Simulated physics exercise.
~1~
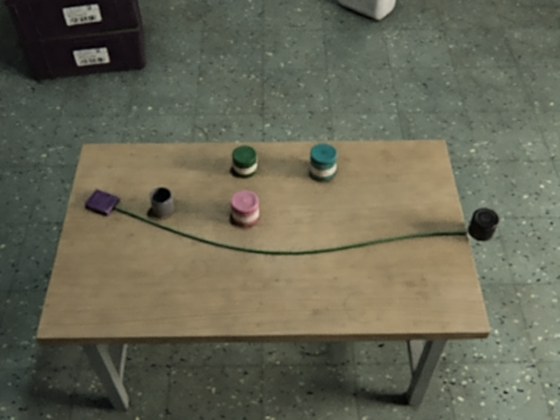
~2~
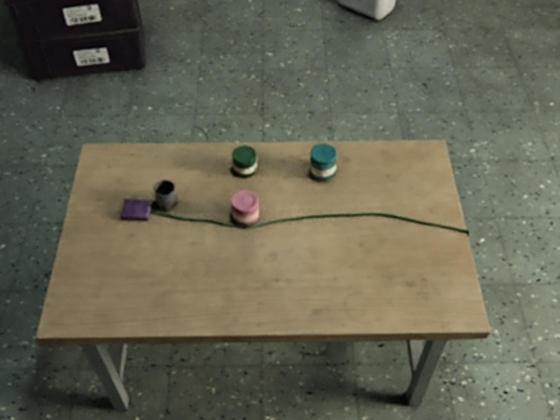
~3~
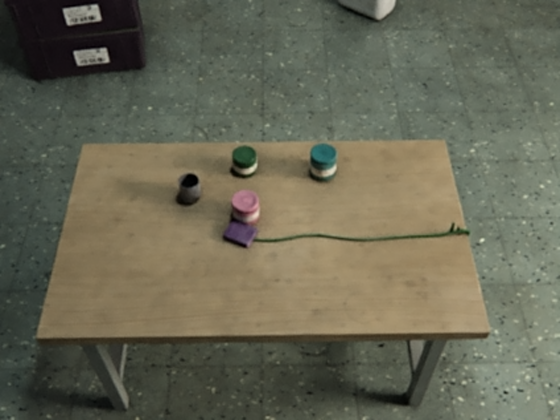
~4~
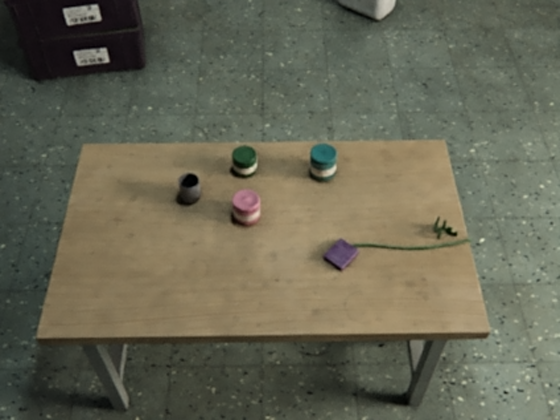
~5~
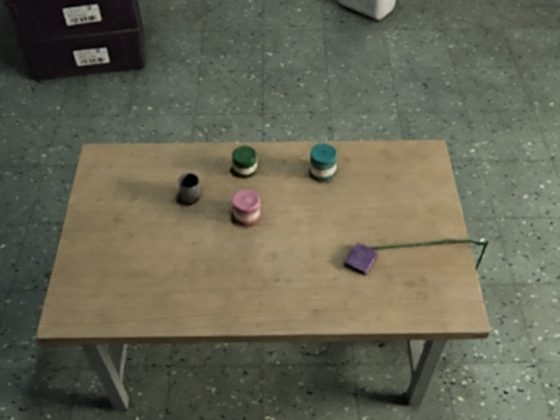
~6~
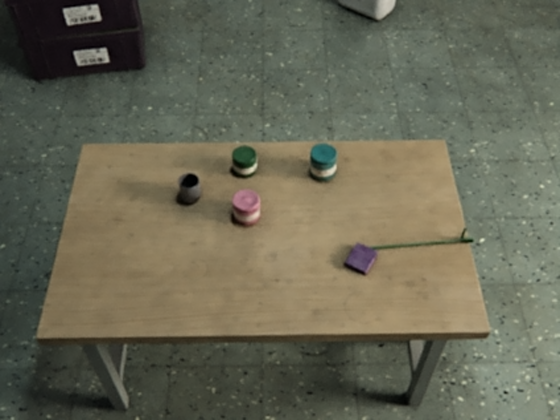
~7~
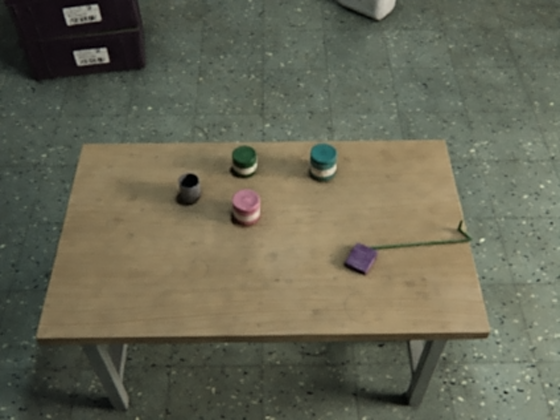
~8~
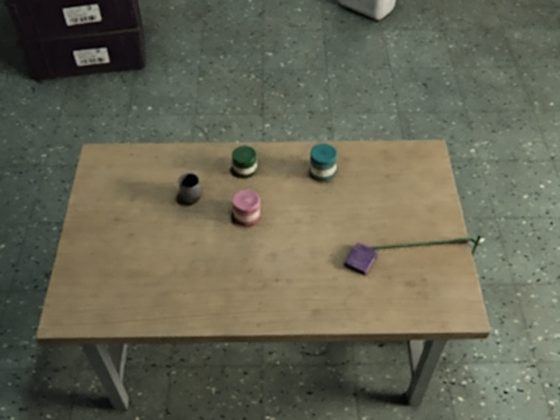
A black object at the right edge of a wooden table dropped out of sight, and the green cord dragged a small purple block rightward past a pink tin, nudging a grey cup aside, until the block stopped with the cord's end dangling near the edge.
